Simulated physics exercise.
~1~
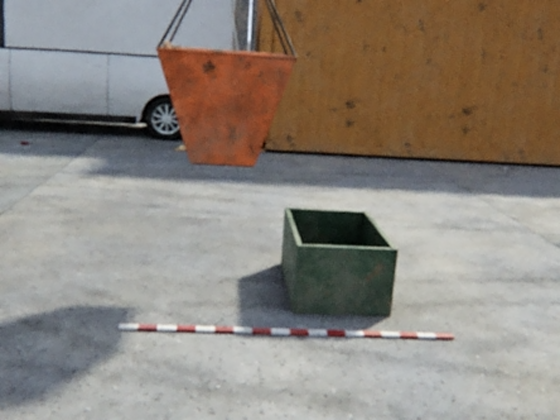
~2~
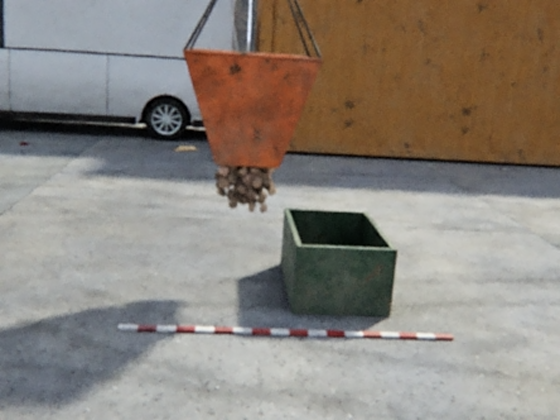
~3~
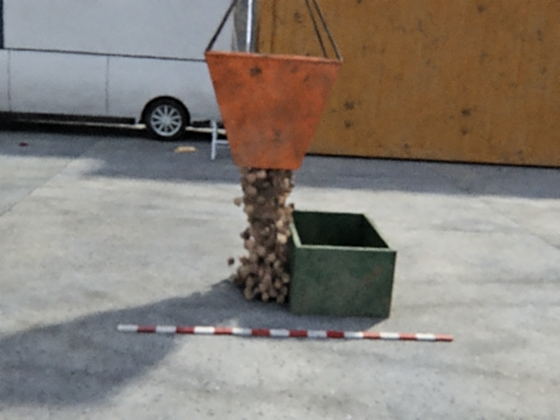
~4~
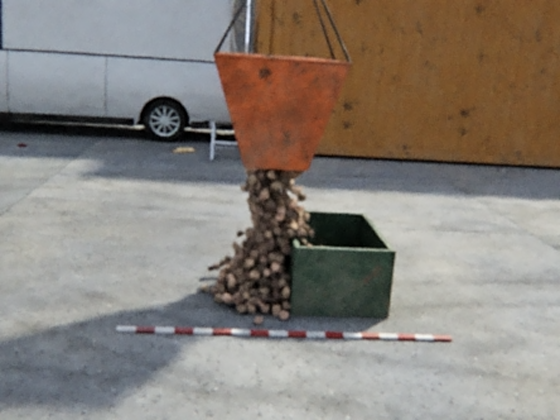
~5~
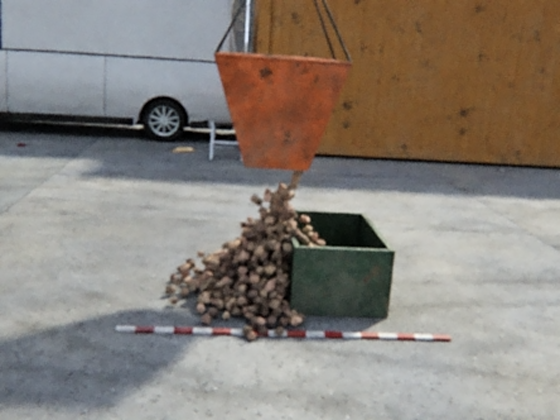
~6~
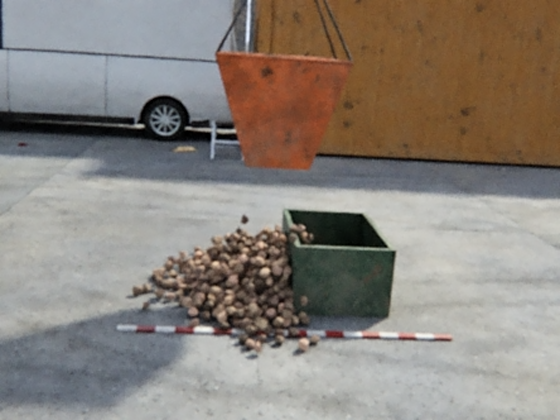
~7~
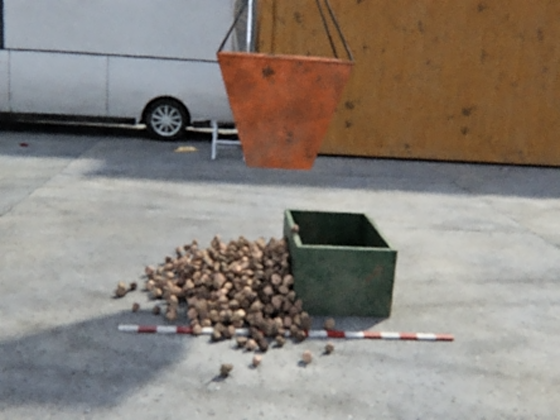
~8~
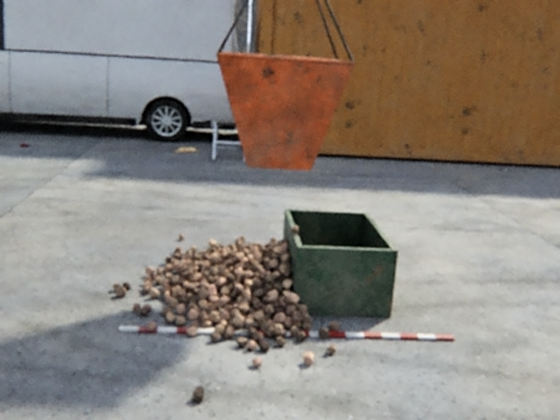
An orange hopper hanging from cables moved right and poured brown stones from its bottom, stopping short of the green bin. Most of them piled up on the ground to the left, spilling over the red and white pole, and only a few went in.
